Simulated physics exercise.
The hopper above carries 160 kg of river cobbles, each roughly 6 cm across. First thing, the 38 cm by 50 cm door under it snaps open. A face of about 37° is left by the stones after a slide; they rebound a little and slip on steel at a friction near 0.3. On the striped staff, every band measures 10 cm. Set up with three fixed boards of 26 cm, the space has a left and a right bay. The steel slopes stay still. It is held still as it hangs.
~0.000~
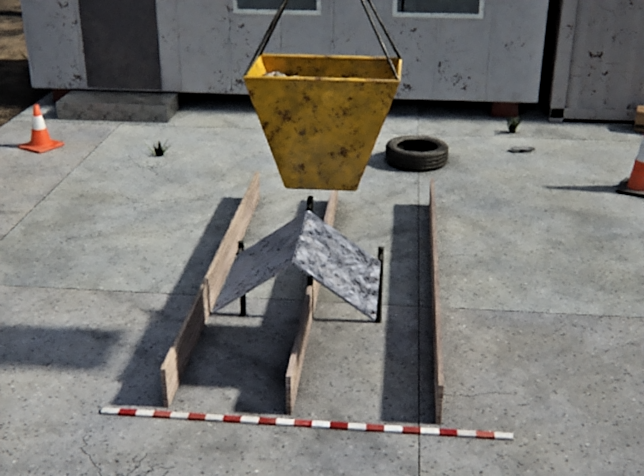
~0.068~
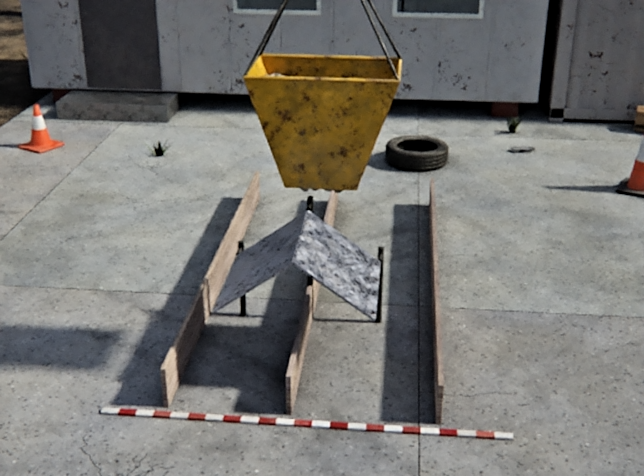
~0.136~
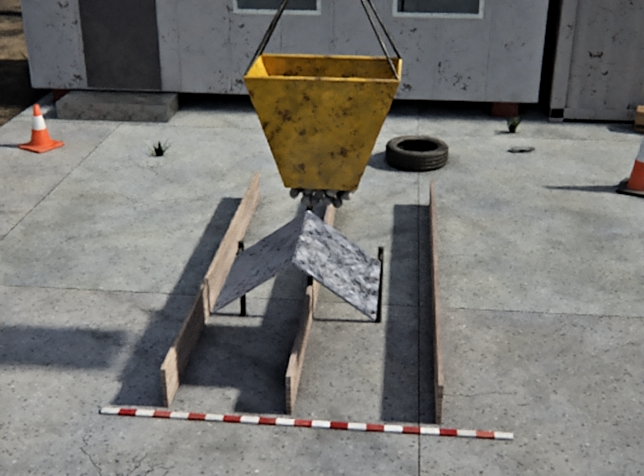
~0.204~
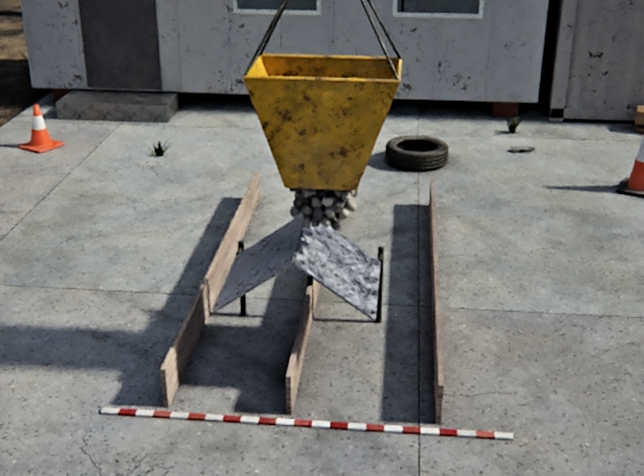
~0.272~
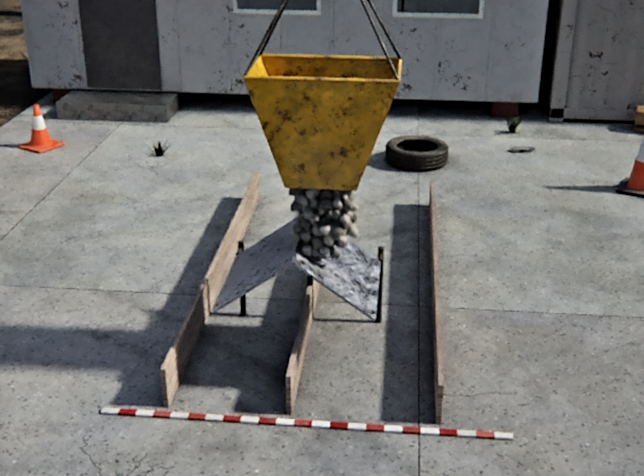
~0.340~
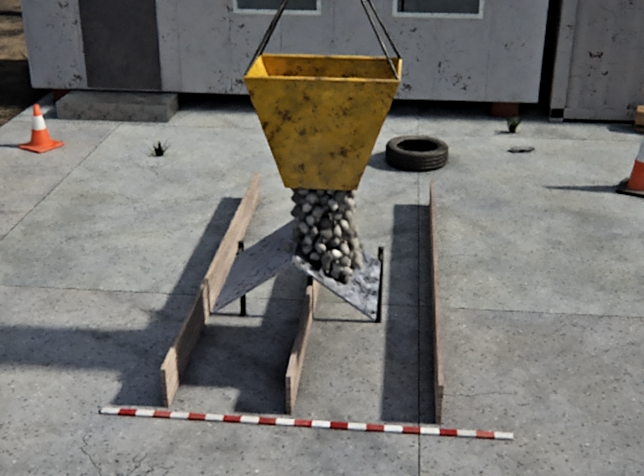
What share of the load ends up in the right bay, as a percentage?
81 %.
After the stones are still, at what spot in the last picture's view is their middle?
Around (410, 361).
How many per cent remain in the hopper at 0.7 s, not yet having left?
Close to 0 percent has not yet come out.
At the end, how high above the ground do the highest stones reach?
24 cm.
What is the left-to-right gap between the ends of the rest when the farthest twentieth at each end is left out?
Width: Near 250 cm.
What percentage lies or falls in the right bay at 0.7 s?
I'd put it near 60 per cent.
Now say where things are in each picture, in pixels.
The outlet is at (321, 180); nothing has dropped yet, in the first picture.
The outlet is at (321, 180); 4 % is out, in the second picture.
Outlet at (321, 180), the stream shows down to (330, 190); 86 % still inside, in the third picture.
Outlet at (321, 180), the stream shows down to (330, 212); 74 % still inside, in the fourth picture.
Outlet at (321, 180), the stream shows down to (330, 240); 58 % still inside, in the fifth picture.
Outlet at (321, 180), the stream shows down to (349, 261); 40 % still inside, in the sixth picture.
After 0.7 s, 0 % in the hopper, 37 % on the steel, 3 % falling or lying in the left bay, 58 % falling or lying in the right bay, 3 % falling or lying right of the bays; the stones farthest right are at (464, 345).
After 1.1 s, 0 % in the hopper, 1 % on the steel, 6 % falling or lying left of the bays, 2 % falling or lying in the left bay, 80 % falling or lying in the right bay, 11 % falling or lying right of the bays; the stones farthest right are at (555, 369).
After 1.7 s, 0 % in the hopper, 7 % falling or lying left of the bays, 2 % falling or lying in the left bay, 81 % falling or lying in the right bay, 11 % falling or lying right of the bays; the stones farthest right are at (626, 389).
After 2.6 s, 0 % in the hopper, 7 % falling or lying left of the bays, 2 % falling or lying in the left bay, 81 % falling or lying in the right bay, 11 % falling or lying right of the bays; the stones farthest right are at (640, 406).
After 4.5 s, 0 % in the hopper, 7 % left of the bays, 2 % in the left bay, 81 % in the right bay, 11 % right of the bays; the stones farthest right are at (640, 406).
